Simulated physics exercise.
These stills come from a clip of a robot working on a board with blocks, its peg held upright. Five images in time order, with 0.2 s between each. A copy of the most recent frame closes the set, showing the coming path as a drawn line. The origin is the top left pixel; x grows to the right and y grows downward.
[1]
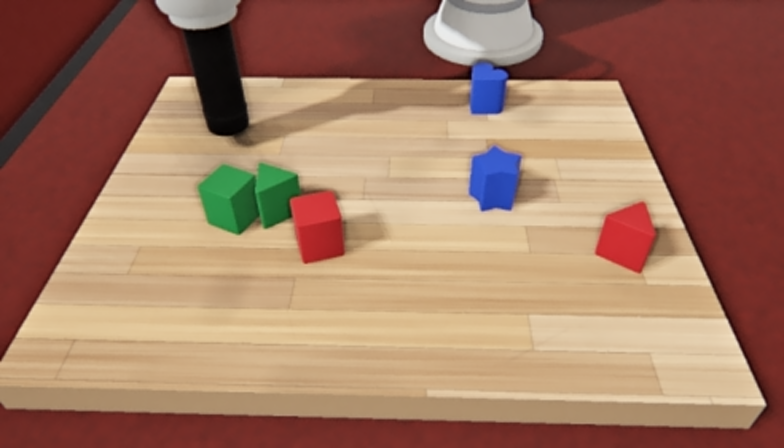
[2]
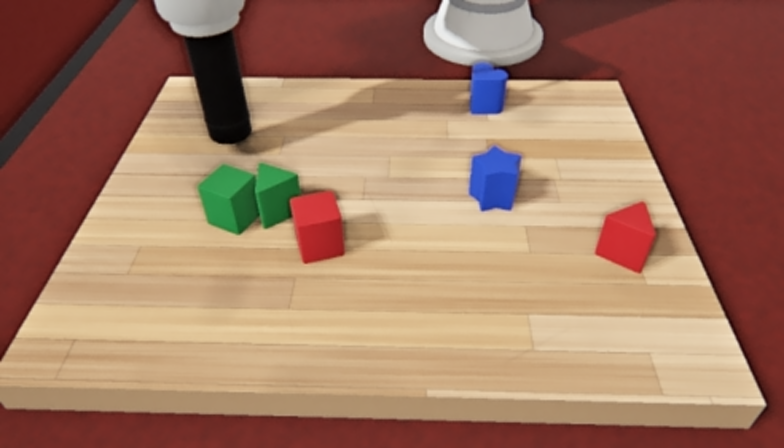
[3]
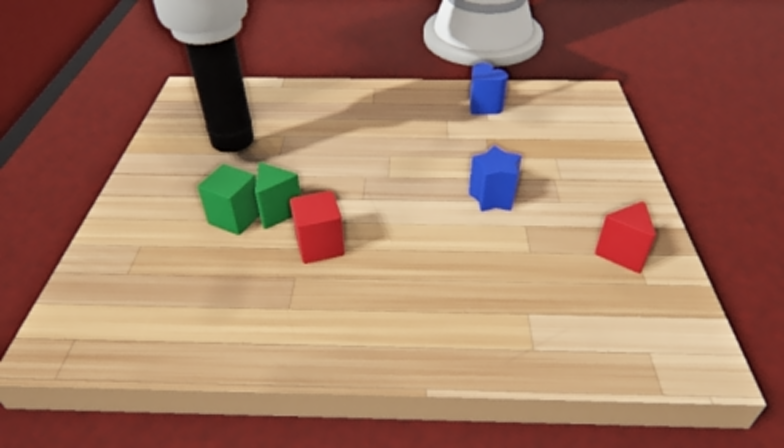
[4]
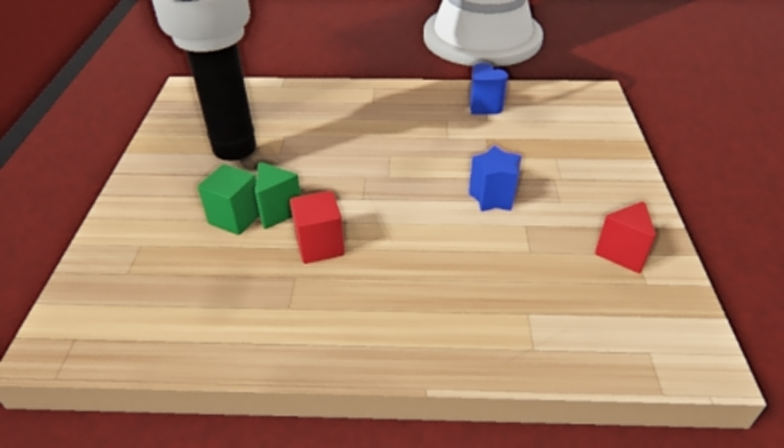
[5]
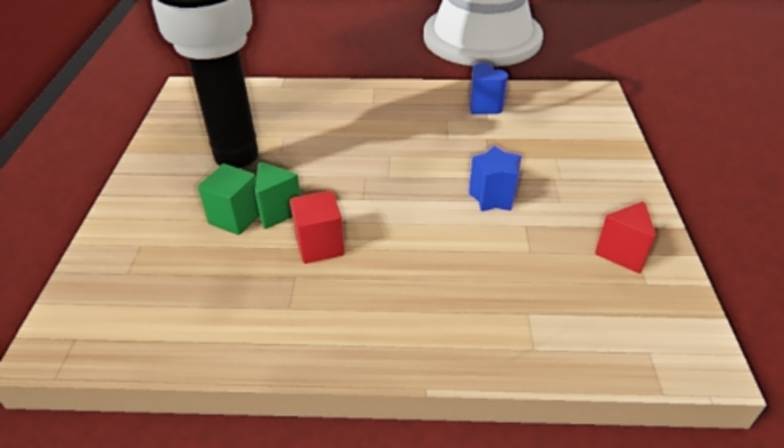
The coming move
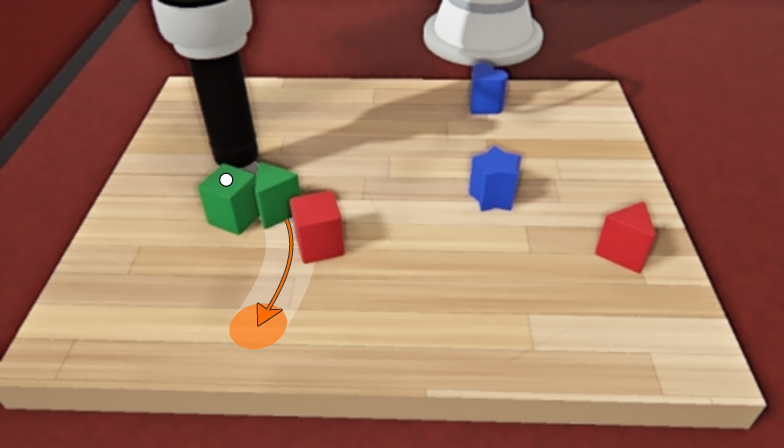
A black robot peg slides slowly toward the green blocks while all the blocks stay still.
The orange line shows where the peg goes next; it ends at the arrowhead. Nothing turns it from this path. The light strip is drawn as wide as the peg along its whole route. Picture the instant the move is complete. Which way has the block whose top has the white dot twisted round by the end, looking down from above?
From the top, the block rotates clockwise.
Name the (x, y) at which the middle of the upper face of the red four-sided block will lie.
That would be at about pixel (364, 251).
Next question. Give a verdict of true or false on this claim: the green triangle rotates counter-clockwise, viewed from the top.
True
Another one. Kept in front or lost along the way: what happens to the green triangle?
As far as I can tell, the green triangle has dropped away to the side or behind.
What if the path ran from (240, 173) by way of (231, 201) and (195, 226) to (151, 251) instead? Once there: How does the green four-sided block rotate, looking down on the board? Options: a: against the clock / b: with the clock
My answer is option a.
Path on the board, from (240, 173) over (280, 208) and (290, 260) to (258, 326); the dot is on the green four-sided block.
The first path, step by step. One third of the way, peg at (278, 192); green four-sided block at (226, 184), turned 20° clockwise; green triangle at (288, 202), turned 15° clockwise; red four-sided block at (325, 218), turned 15° anticlockwise.
Two thirds of the way, peg at (287, 245); green four-sided block at (226, 185), turned 25° clockwise; green triangle at (316, 251), turned 25° anticlockwise; red four-sided block at (364, 250), turned 45° anticlockwise.
At the end, peg at (254, 309); green four-sided block at (226, 185), turned 25° clockwise; green triangle at (310, 269), turned 100° anticlockwise; red four-sided block at (364, 251), turned 50° anticlockwise.
